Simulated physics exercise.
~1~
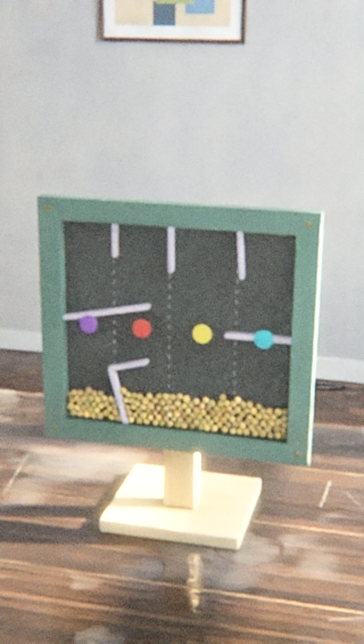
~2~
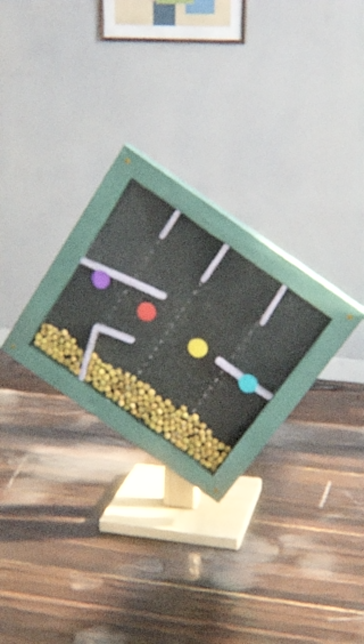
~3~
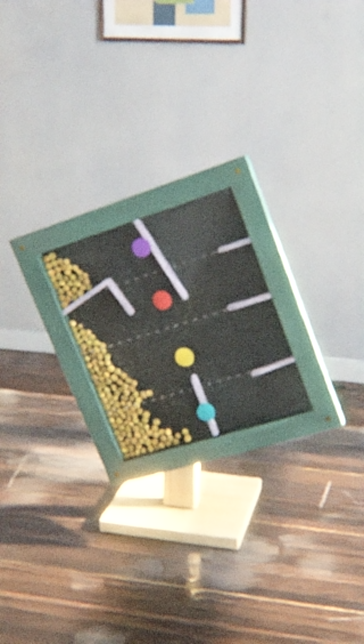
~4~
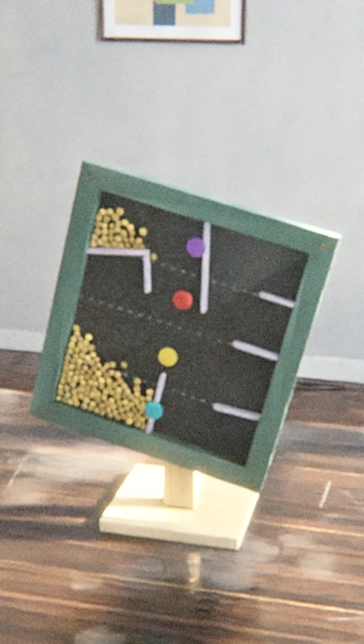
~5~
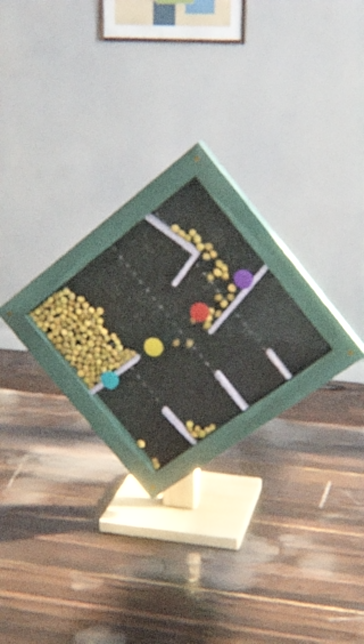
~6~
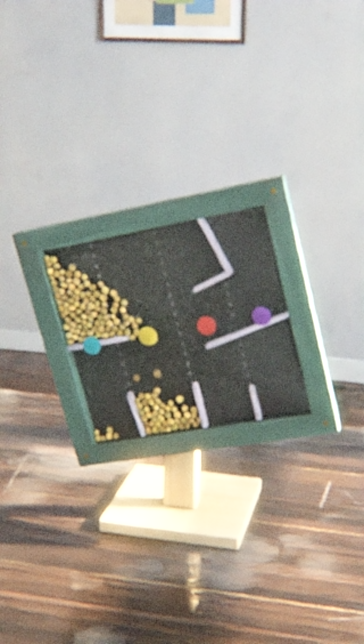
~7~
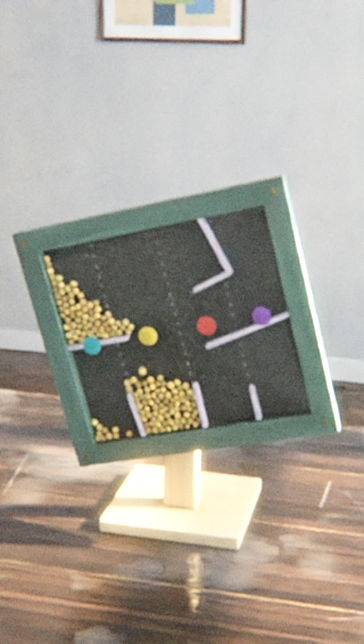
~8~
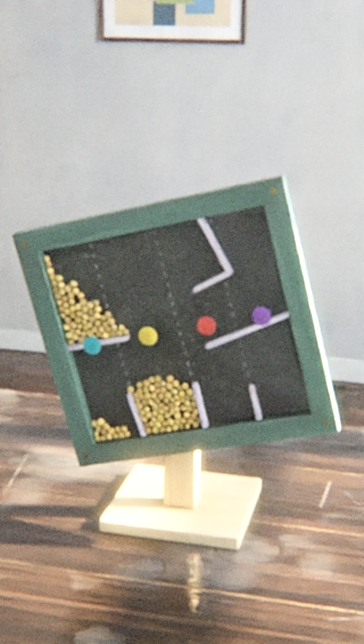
A flat square case with a green border and dark window stands on a pale wooden base on a dark plank table, seen from the front before a grey wall with a framed picture. Small yellow-tan beads line its bottom, below pale bars and purple, red, yellow and turquoise dots. The case turns clockwise, and the beads slide to the left, splitting around the bent bar. As it tips further, the upper group spills past the bars toward the bottom. The case stops nearly upside down, and beads trickle off the left ledge until they rest there, between two lower bars and in the bottom left corner.
